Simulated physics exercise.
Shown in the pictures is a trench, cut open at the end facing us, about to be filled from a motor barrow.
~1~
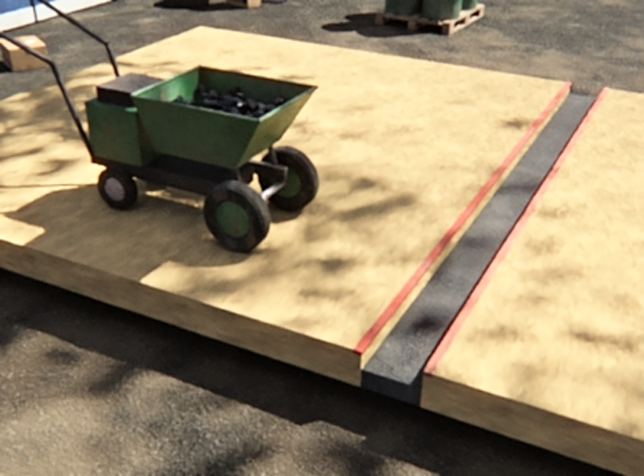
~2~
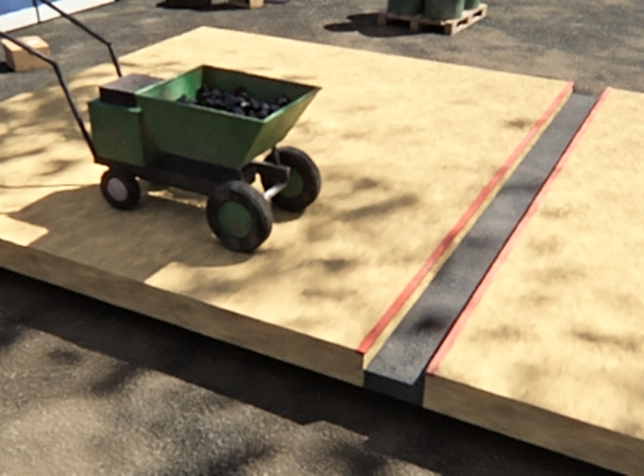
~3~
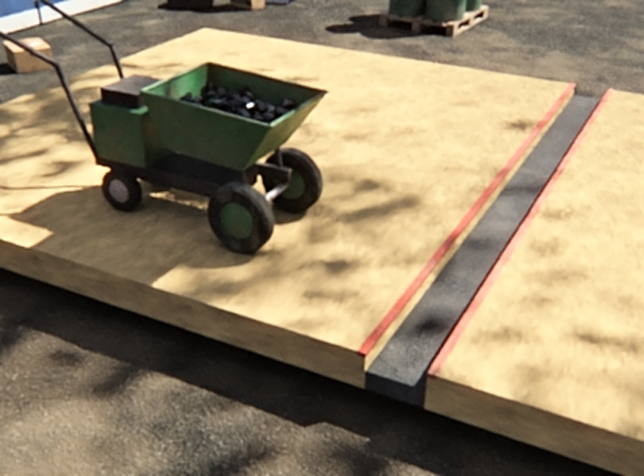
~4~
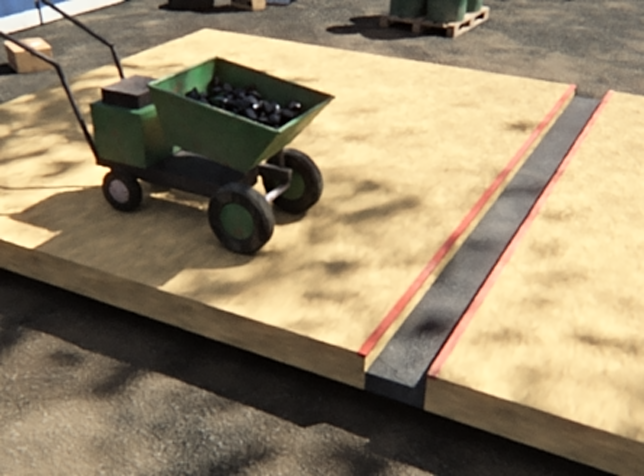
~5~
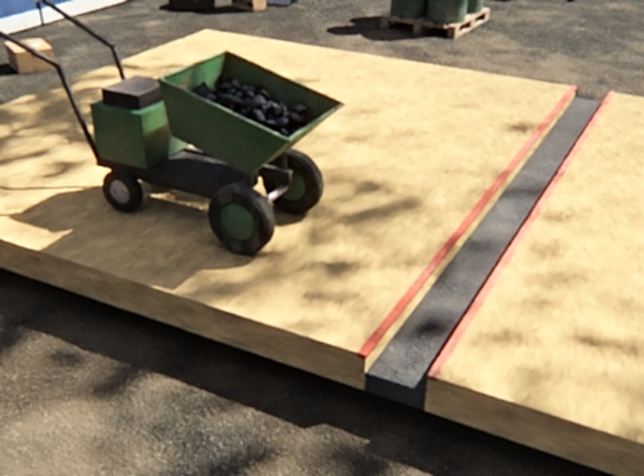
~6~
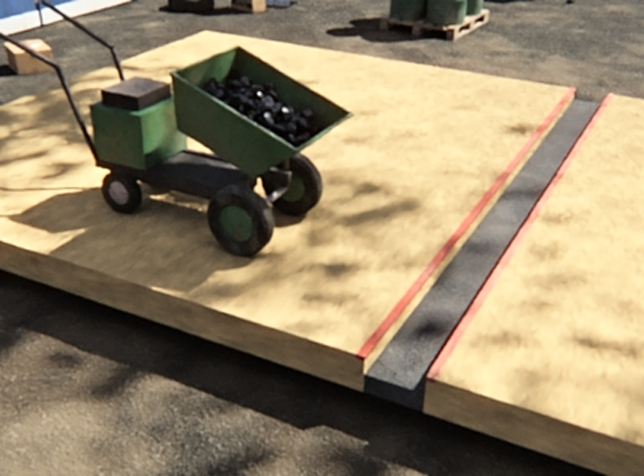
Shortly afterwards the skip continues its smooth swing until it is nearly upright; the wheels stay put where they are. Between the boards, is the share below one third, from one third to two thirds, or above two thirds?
Between the boards the share is below one third.
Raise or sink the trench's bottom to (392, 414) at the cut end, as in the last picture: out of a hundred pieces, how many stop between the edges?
Roughly 20 in a hundred.
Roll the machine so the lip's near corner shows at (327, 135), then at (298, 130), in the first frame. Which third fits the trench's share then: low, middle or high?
Record - trial one: Above two thirds; trial two: Between a third and two thirds.
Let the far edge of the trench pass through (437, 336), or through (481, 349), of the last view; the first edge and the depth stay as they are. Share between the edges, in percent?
The first try comes to close to 20 per cent, the next to 20 per cent.
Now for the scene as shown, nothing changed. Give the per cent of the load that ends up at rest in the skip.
I'd say close to 25 percent.
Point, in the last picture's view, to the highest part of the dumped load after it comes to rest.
The peak ends up near (383, 246).
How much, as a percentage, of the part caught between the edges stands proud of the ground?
Around 0 per cent.
Soon, skip tipped steeply; all in the skip.
A while on, skip tipped right over; nearly all in the skip; a small part short of the trench; a stray few falling.
Towards the end, skip tipped right over; about a third in the skip; about half short of the trench; a small part in or heaped over the trench; a stray few beyond it.
Finally, skip tipped right over; about a quarter in the skip; about half short of the trench; about a quarter in or heaped over the trench; a stray few beyond it.
